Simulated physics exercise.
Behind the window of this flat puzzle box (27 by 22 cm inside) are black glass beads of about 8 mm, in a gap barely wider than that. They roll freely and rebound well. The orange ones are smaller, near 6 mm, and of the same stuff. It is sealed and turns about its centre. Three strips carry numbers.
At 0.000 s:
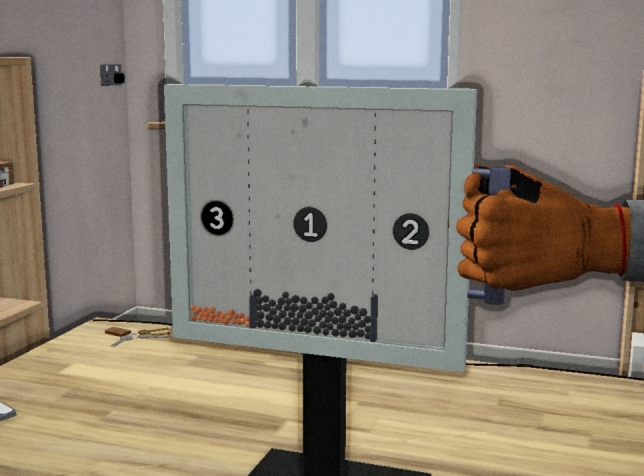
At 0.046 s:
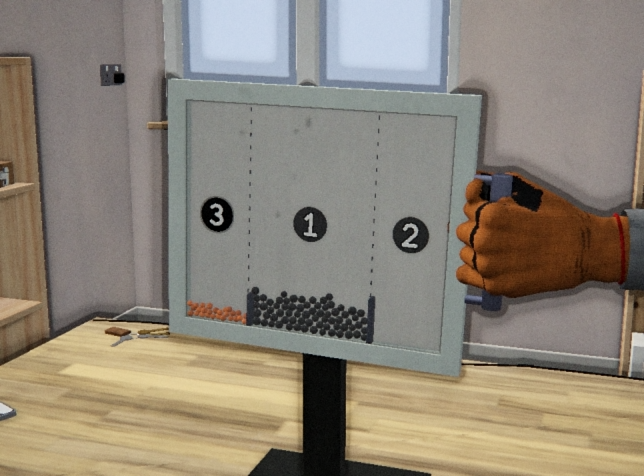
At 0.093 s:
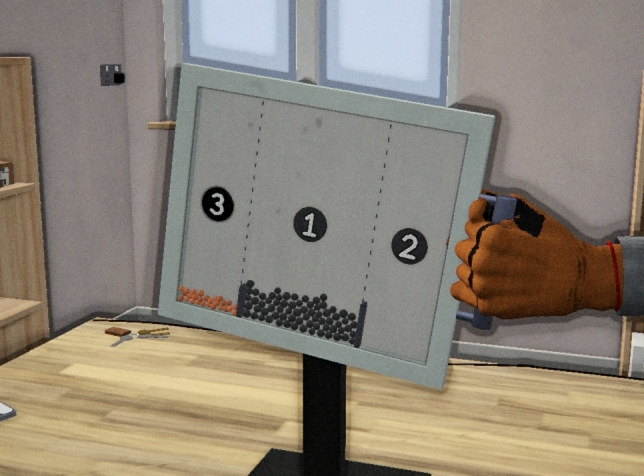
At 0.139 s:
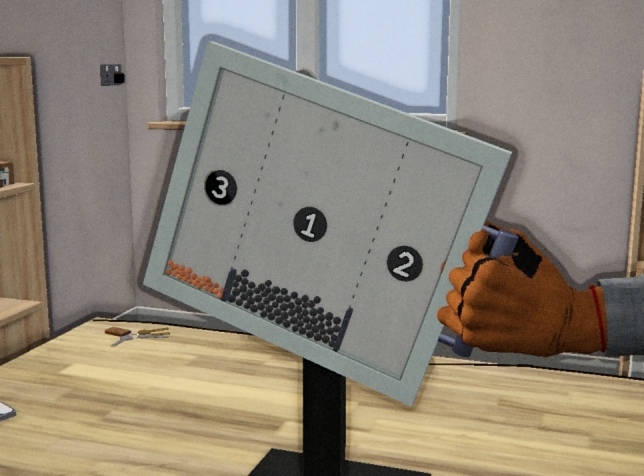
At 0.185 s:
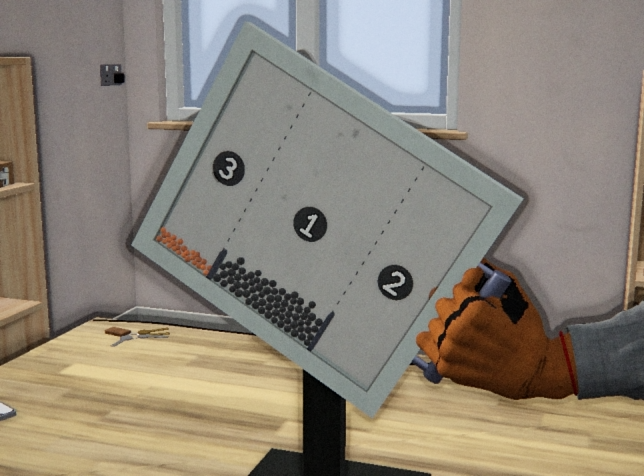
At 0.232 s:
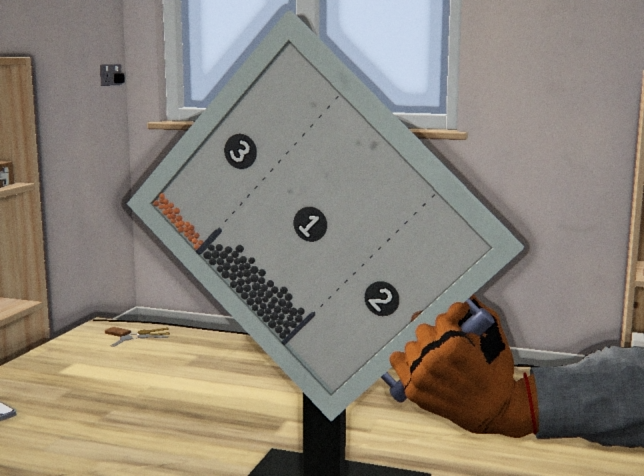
In a room with a wooden tabletop, an orange-gloved hand turned a flat, numbered box on a black stand steadily clockwise, tilting it steeply while the black and orange beads stayed bunched in their sections.
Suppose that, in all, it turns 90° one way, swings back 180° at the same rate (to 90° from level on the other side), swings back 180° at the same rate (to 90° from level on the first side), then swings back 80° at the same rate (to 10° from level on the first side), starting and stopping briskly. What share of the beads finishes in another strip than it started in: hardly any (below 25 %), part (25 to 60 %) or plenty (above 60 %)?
Share that moves: Plenty.
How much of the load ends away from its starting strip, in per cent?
Some 75 per cent.
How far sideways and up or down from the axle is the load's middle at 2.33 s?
Some 1 cm left and 10 cm below.
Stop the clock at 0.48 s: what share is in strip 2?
Roughly 5 per cent.
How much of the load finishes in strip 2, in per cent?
Roughly 60 per cent.
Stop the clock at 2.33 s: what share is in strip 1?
Roughly 30 per cent.
By 0.48 s, it stands 90° clockwise; the beads' middle is 8 cm left of and level with the centre; no. 1, 65 %, no. 2, 5 %, no. 3, 25 %; 10 % have changed strip.
By 2.33 s, it stands 51° clockwise; the beads' middle is 1 cm left of and 10 cm below the centre; no. 1, 30 %, no. 2, 60 %, no. 3, 10 %; 75 % have changed strip.
By 2.55 s, it stands 10° clockwise; the beads' middle is 6 cm right of and 9 cm below the centre; no. 1, 30 %, no. 2, 60 %, no. 3, 10 %; 75 % have changed strip.
Settled by 3.5 s, it stands 10° clockwise; no. 1, 30 %, no. 2, 60 %, no. 3, 10 %; 75 % have changed strip.
